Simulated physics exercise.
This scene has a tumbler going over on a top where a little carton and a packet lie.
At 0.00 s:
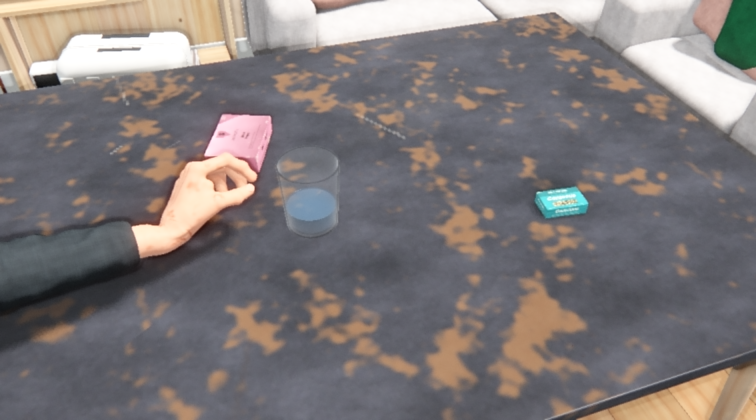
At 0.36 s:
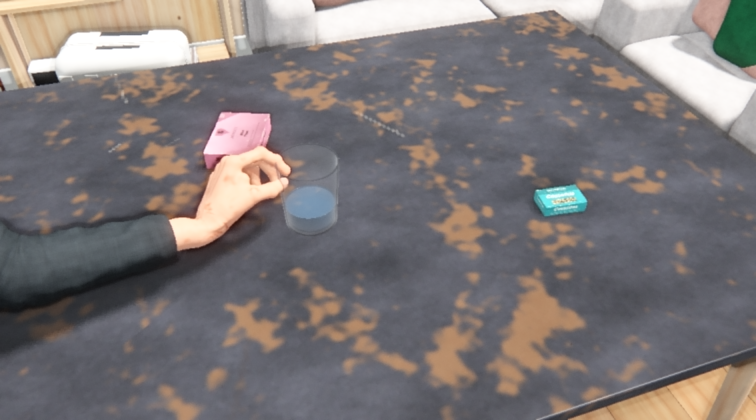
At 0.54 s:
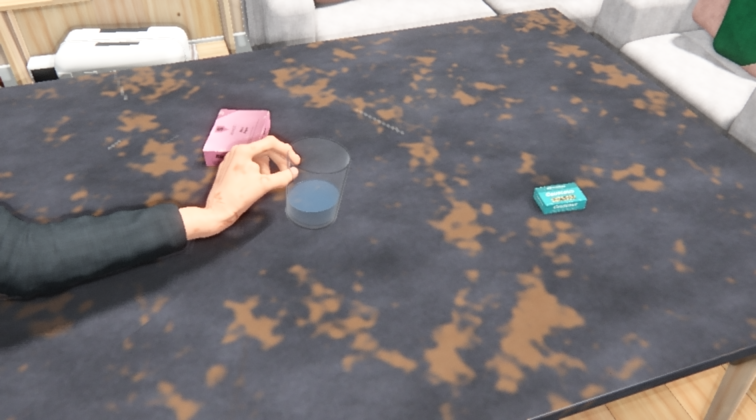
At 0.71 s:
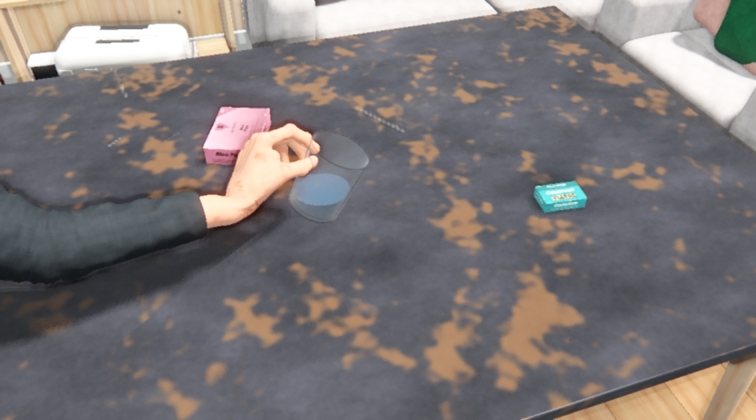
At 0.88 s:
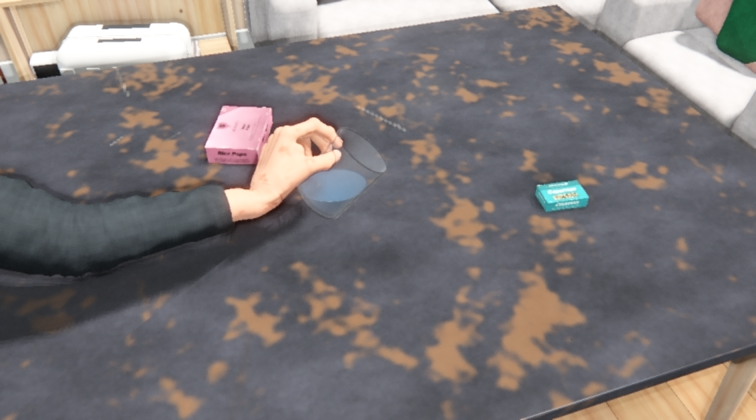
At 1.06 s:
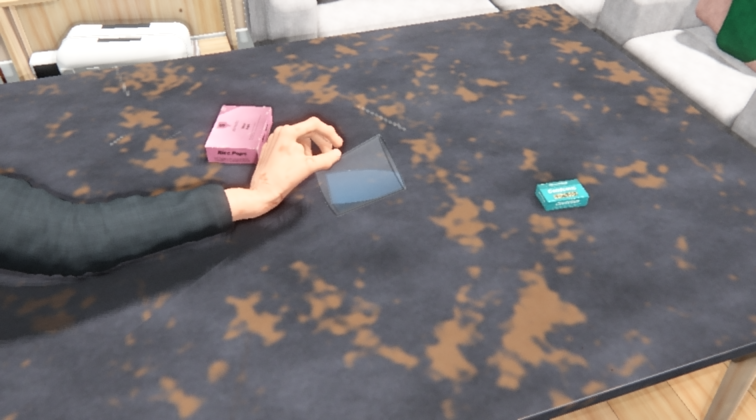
A hand pushing a clear tumbler of blue liquid rightward, tilting it steeply on a dark, brown-patched tabletop between pink and teal boxes.
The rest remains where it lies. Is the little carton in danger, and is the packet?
As for the little carton, it does get wet; the packet keeps dry.
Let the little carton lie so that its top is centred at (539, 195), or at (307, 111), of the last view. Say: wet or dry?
It gets caught at the first place and is missed at the second.
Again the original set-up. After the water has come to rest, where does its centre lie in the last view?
It settles with its centre at about (553, 185).
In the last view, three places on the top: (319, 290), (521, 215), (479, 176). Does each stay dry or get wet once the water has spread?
First untouched, second reached, third soaked.
Around 1.6 s, the puddle covers about as much as a plate; the little carton is soaking at its edge; the packet is still dry.
Around 2.3 s, the puddle covers about as much as a tray; the little carton is soaking at its edge; the packet is still dry.
Around 3.6 s, the puddle covers about as much as a tray; the little carton is soaking at its edge; the packet is still dry.
